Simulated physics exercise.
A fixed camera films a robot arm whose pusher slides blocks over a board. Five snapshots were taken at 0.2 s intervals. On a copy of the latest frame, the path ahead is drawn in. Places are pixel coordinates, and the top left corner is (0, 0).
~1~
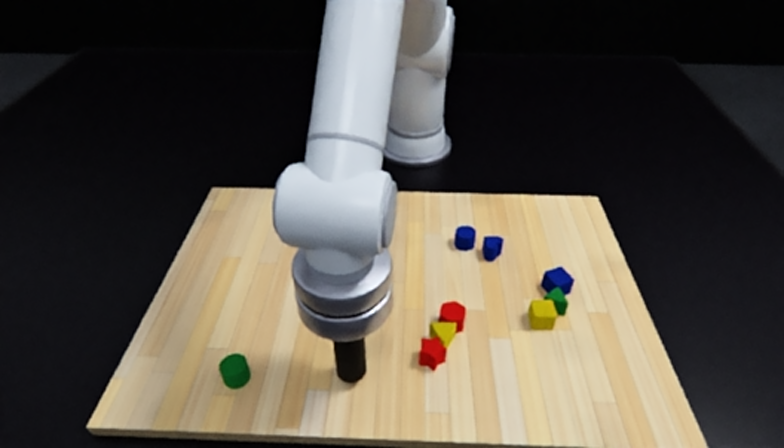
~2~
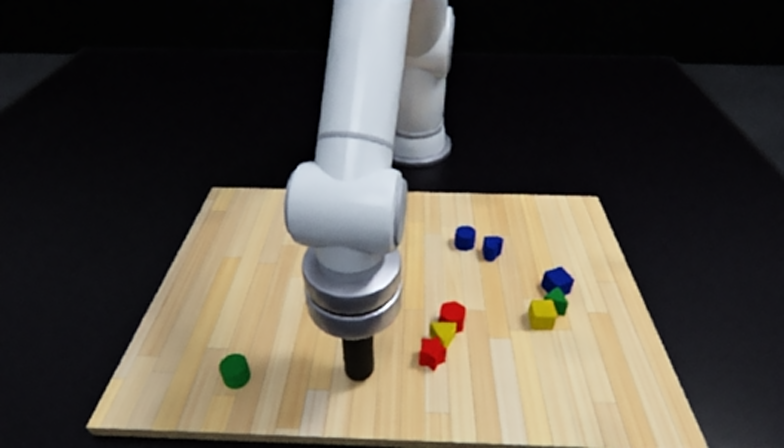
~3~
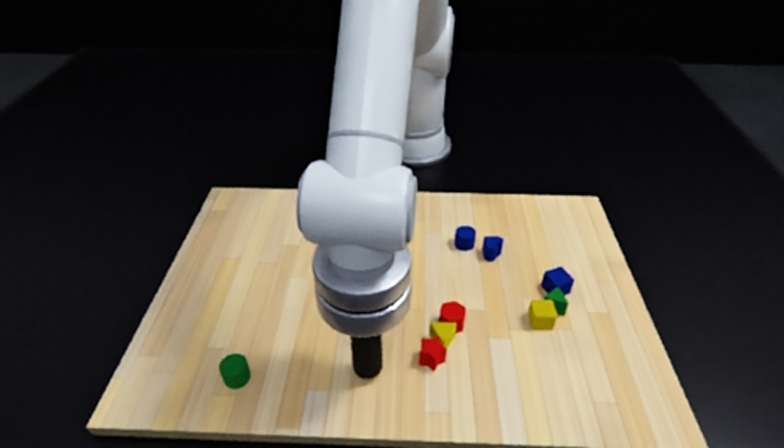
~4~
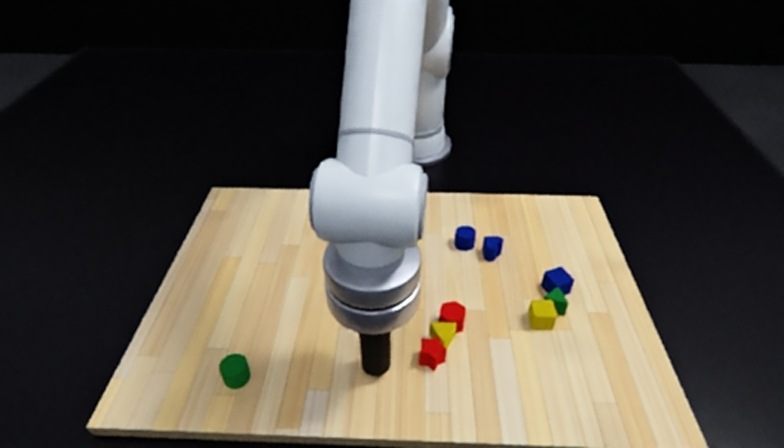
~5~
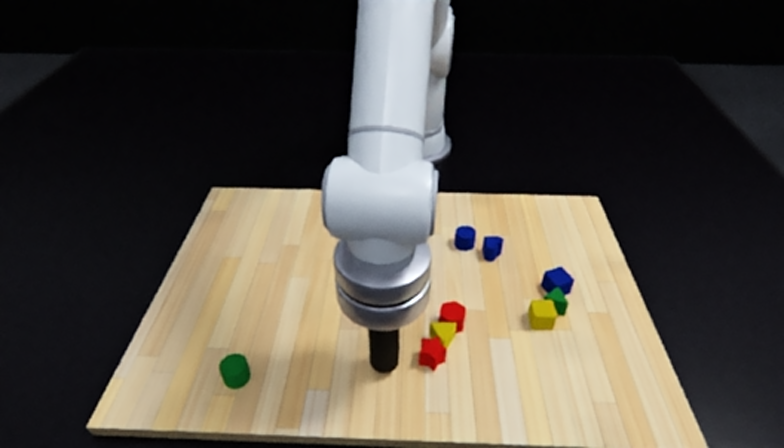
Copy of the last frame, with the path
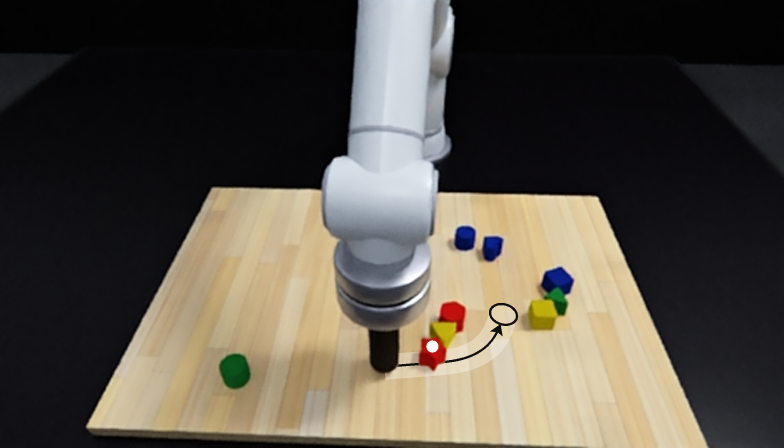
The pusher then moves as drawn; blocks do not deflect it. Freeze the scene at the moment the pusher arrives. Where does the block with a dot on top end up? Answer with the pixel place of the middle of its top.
It will end up at (523, 329).
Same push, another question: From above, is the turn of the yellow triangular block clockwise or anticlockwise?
Looking from above, the answer is counterclockwise.
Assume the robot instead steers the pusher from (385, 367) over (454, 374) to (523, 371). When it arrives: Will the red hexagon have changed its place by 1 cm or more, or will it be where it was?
The block moves away from its spot.
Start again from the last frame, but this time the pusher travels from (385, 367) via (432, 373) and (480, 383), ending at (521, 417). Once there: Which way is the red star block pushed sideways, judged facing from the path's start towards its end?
Off to the left side.
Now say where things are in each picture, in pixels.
In the first frame, tip of the pusher at (352, 370), middles of tops, red star block at (432, 346), yellow triangular block at (444, 329), red hexagon at (453, 311), yellow square at (544, 308), green triangular block at (557, 295).
In the second frame, pusher at (360, 368), nothing pushed.
In the third frame, pusher at (368, 366), nothing pushed.
In the fourth frame, pusher at (376, 364), nothing pushed.
In the fifth frame, pusher at (384, 361), red star block at (432, 346), yellow triangular block at (444, 329), red hexagon at (453, 311), yellow square at (544, 308), green triangular block at (557, 295).
The line goes from (385, 367) via (437, 363) and (484, 348), ending at (503, 314); the dot is on the red star block.
What follows on the original path. One third of the way, pusher at (439, 357); red star block at (464, 345), turned 20° anticlockwise; yellow triangular block at (460, 326), turned 50° anticlockwise; red hexagon at (454, 306), turned 20° anticlockwise.
Two thirds of the way, pusher at (486, 341); red star block at (512, 334); yellow triangular block at (476, 316), turned 105° anticlockwise; red hexagon at (454, 302), turned 40° anticlockwise.
At the end, pusher at (505, 308); red star block at (523, 329), turned 25° clockwise; yellow triangular block at (478, 312), turned 125° anticlockwise; red hexagon at (453, 301), turned 40° anticlockwise; yellow square unmoved; green triangular block unmoved.
